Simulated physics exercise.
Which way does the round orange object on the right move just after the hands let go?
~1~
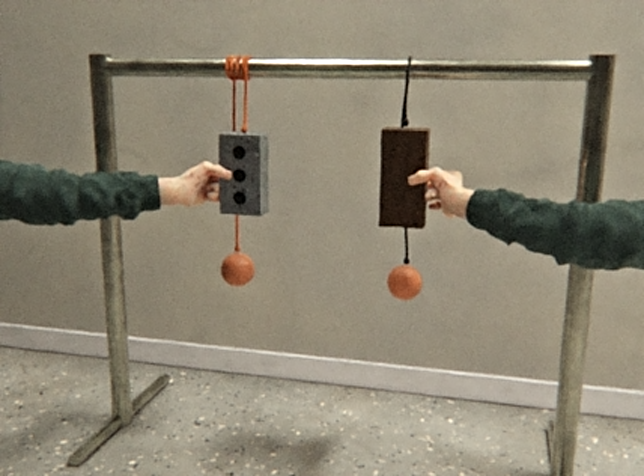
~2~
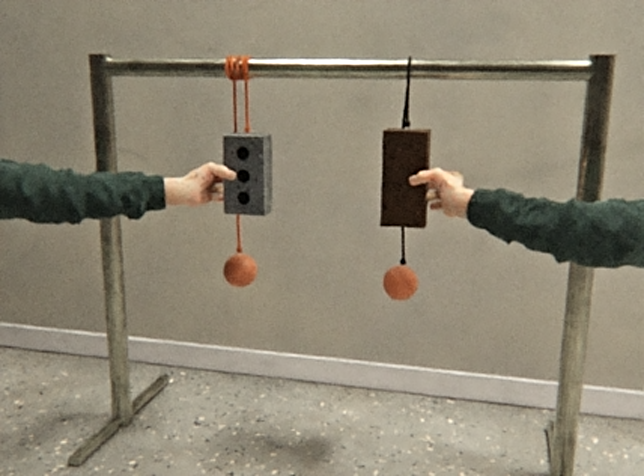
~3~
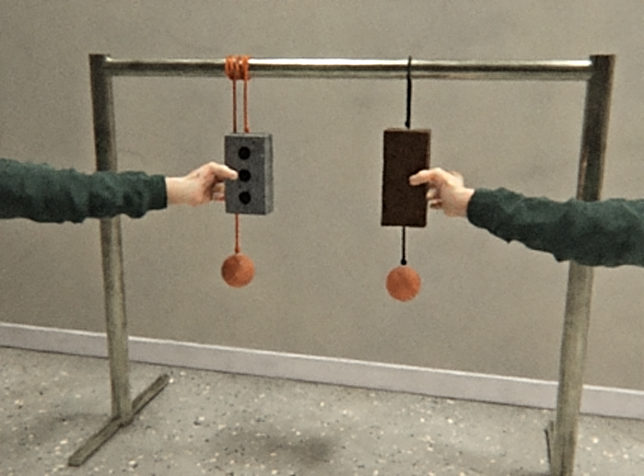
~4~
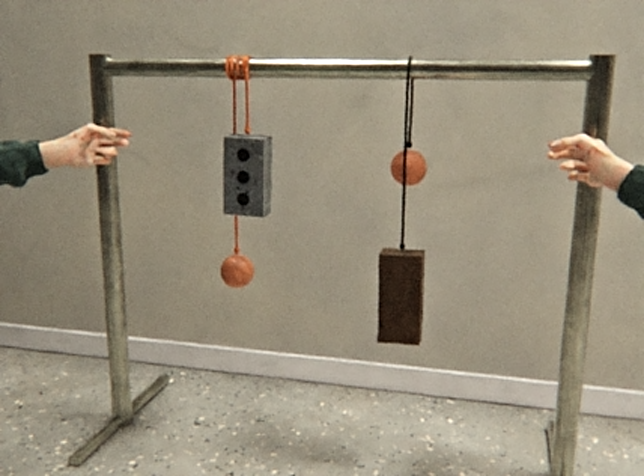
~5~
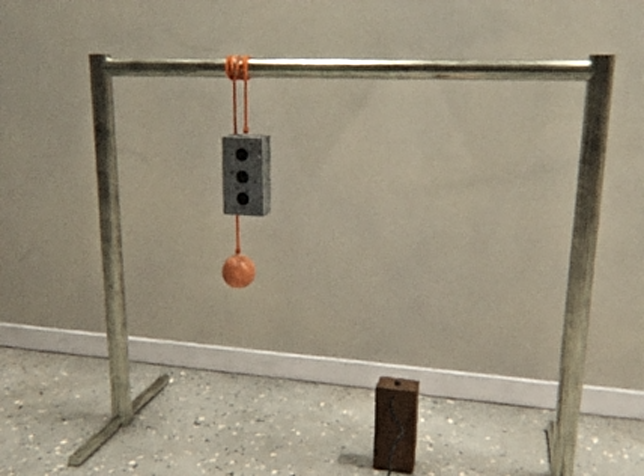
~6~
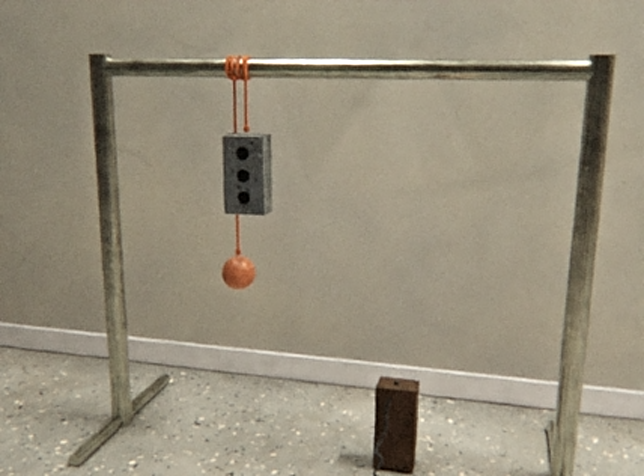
It moves up toward the rail while the brown brick drops.
